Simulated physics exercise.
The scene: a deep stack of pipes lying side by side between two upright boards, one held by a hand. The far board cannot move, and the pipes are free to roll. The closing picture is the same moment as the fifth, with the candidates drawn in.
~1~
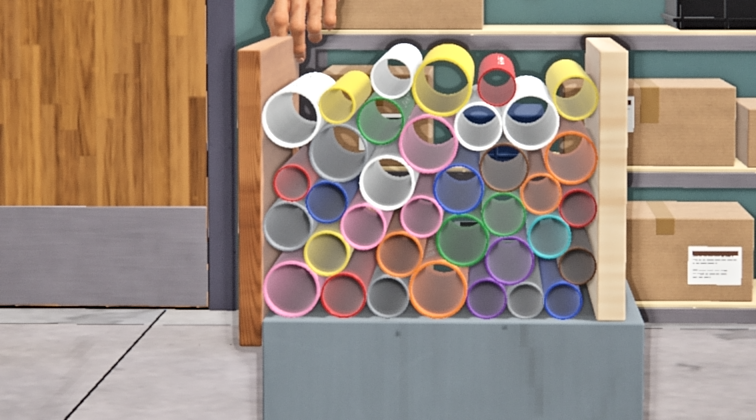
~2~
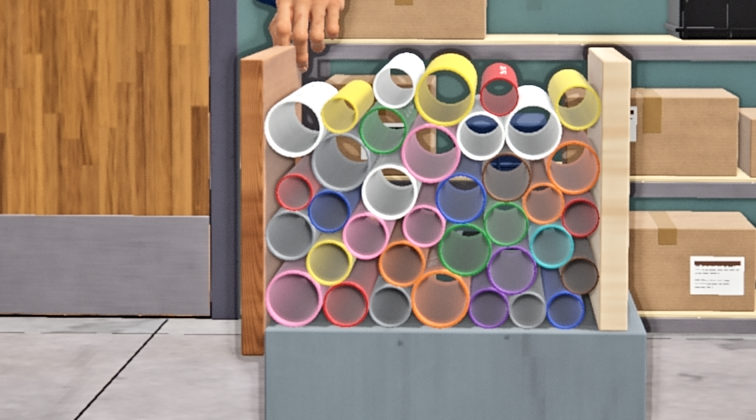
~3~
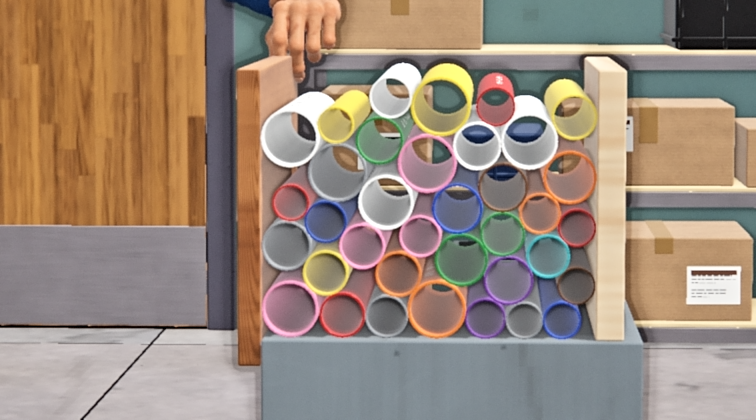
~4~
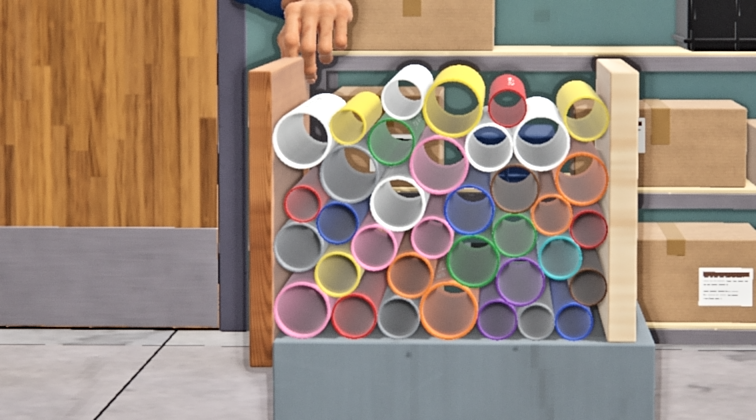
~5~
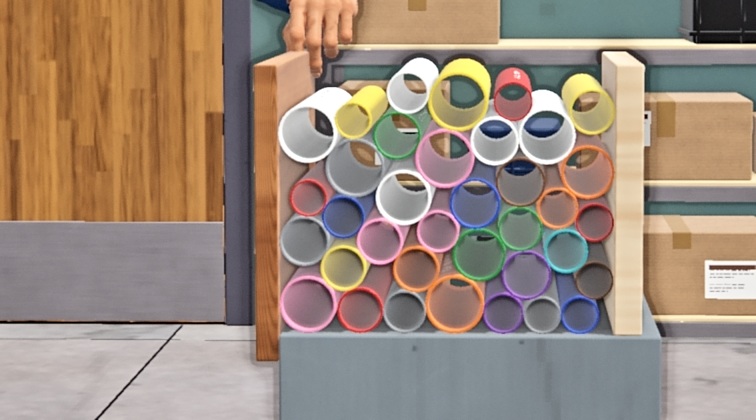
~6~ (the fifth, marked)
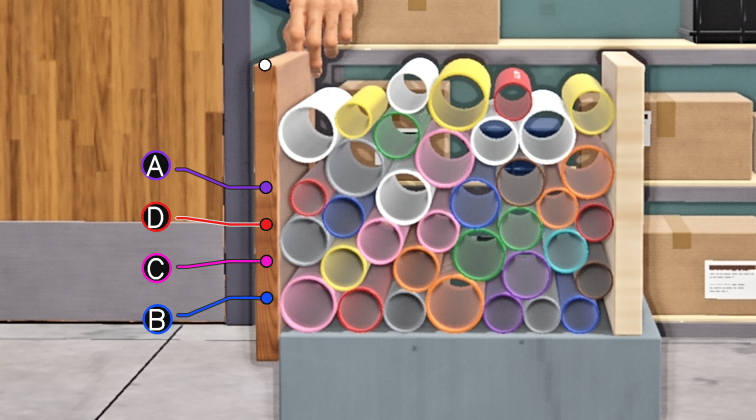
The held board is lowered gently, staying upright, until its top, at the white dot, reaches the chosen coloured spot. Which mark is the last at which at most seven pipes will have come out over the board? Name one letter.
No lower than C.
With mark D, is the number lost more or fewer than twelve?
At D, fewer than twelve.
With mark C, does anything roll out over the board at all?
Yes, at C.
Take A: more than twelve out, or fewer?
At A, fewer than twelve.
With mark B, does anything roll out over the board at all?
Yes.
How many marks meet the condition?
The number is three.
On the marked copy, A at (266, 187); B at (267, 298); C at (267, 261); D at (266, 225); the white dot at (265, 65).
With C. Early on, top of the board (278, 183).
Further on, top of the board (279, 260).
At the end, top of the board (279, 260), five out over the board.
As for the rest, A none out over the board; B eight out over the board; D none out over the board.
